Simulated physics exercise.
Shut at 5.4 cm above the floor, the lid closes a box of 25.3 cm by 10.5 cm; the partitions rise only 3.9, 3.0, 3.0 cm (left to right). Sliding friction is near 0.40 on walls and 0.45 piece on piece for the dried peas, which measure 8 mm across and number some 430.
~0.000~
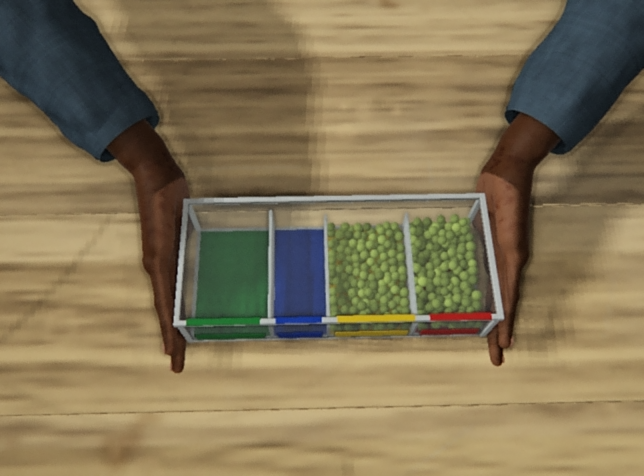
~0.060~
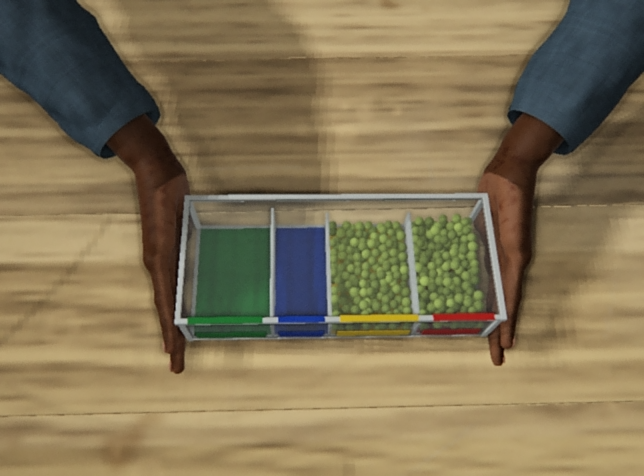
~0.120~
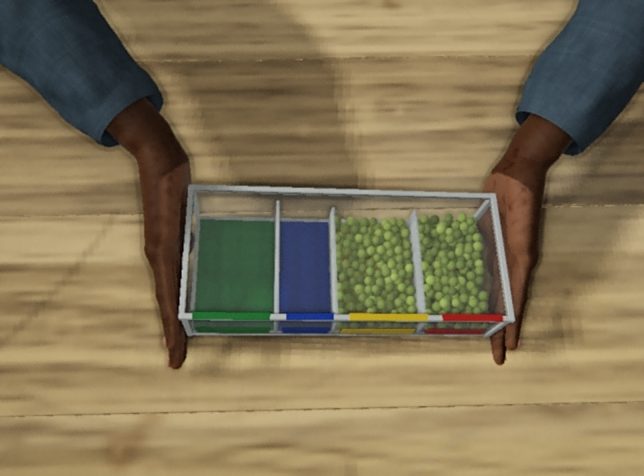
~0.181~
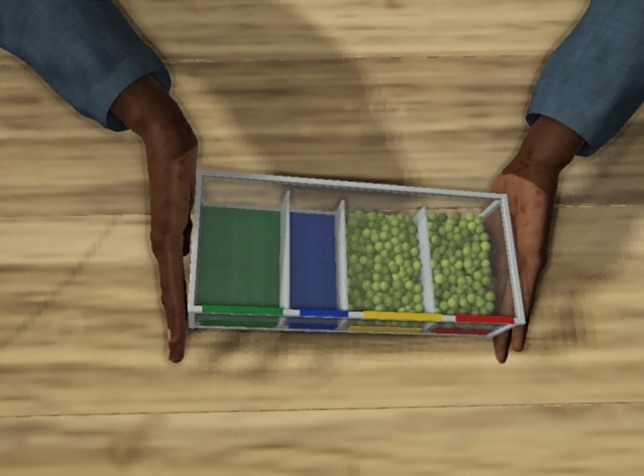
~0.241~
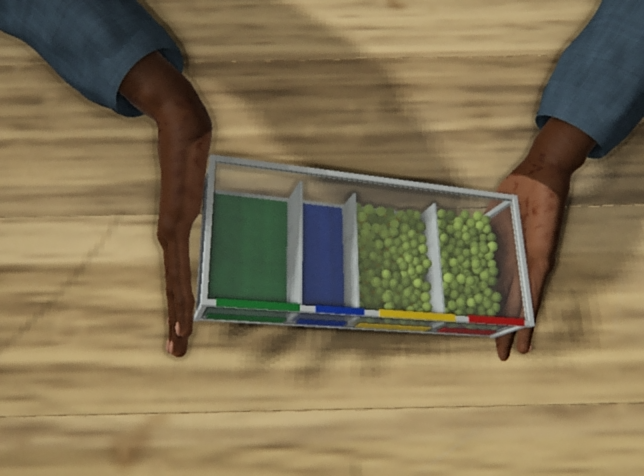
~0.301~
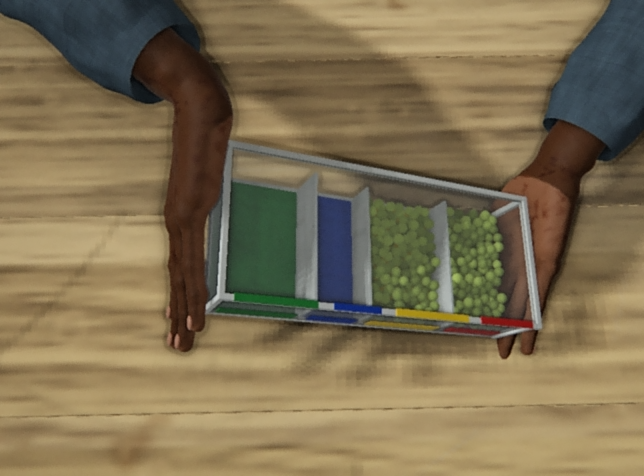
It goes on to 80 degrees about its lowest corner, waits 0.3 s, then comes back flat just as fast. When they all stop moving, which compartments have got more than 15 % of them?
Once they stop: Red has, blue has not, green has not, yellow has.
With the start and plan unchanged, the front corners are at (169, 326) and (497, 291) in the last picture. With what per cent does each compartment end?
Final shares, in per cent - red: 25, blue: 15, green: 30, yellow: 30.
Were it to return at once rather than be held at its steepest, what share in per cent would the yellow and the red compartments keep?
Yellow 30; red 70.
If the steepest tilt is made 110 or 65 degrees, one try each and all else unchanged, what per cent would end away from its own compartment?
Some 35 and some 5 per cent, respectively.
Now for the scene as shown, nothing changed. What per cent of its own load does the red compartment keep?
It works out to near 100 percent.
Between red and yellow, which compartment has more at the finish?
The red one has more.
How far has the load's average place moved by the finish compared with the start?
Displacement: Near 2.0 cm.
After 1.13 s, tilt 80 degrees; red 65 %, yellow 35 %.
After 1.68 s, tilt 40 degrees; red 70 %, yellow 30 %.
After 2.29 s, tilt 0 degrees; red 70 %, yellow 30 %.
By 2.8 s all is still; red 70 %, blue 0 %, green 0 %, yellow 30 %.
